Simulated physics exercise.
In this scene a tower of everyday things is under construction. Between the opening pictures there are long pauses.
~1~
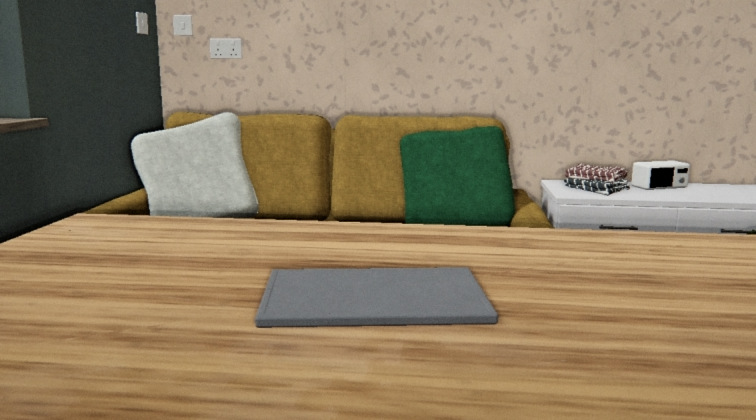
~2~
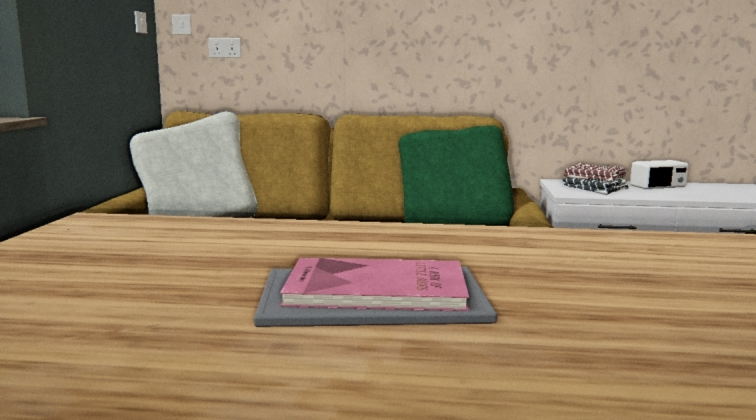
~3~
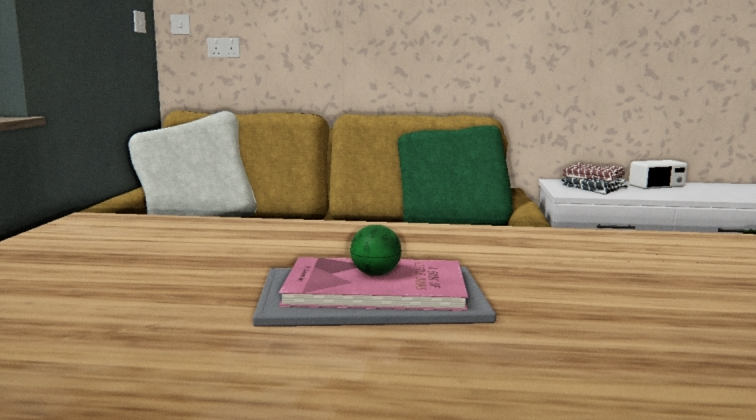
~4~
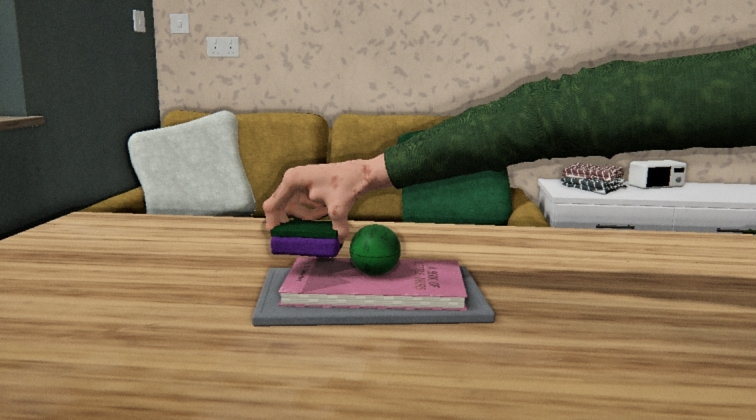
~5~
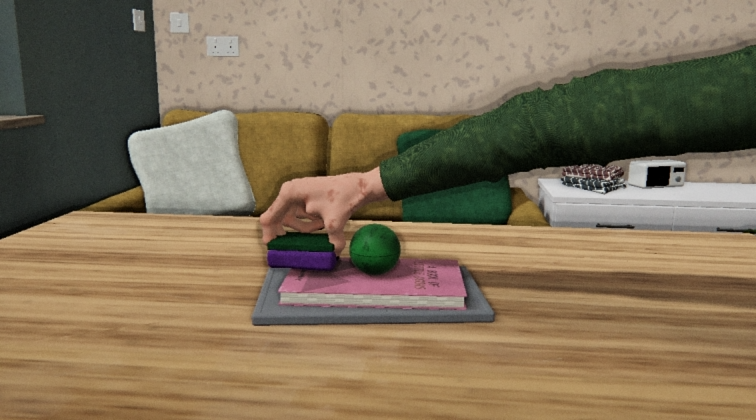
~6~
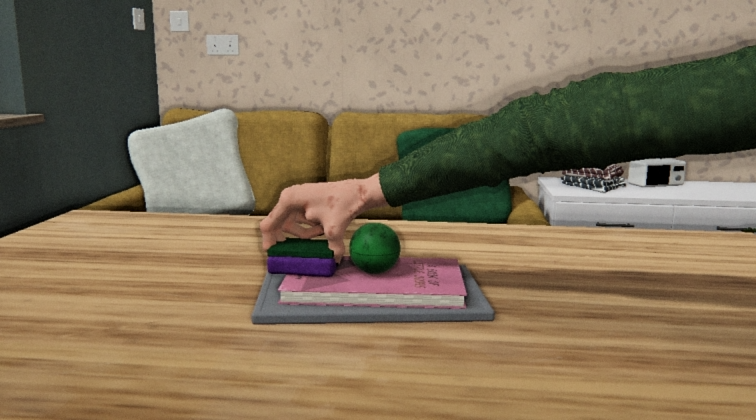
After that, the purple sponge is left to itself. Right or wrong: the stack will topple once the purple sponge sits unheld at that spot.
Wrong.
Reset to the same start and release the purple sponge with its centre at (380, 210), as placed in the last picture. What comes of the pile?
Observed: Pile falls.
Then, 0.50 s past the last view, things are still on the move.
Then, 1.30 s past the last view, nothing moves.
Then, 2.00 s past the last view, things are still on the move.
Then, 2.70 s past the last view, nothing moves.
Finally, all 4 still in place. Final places as the last picture's camera would see them, purple sponge near (305, 257). The pile holds.
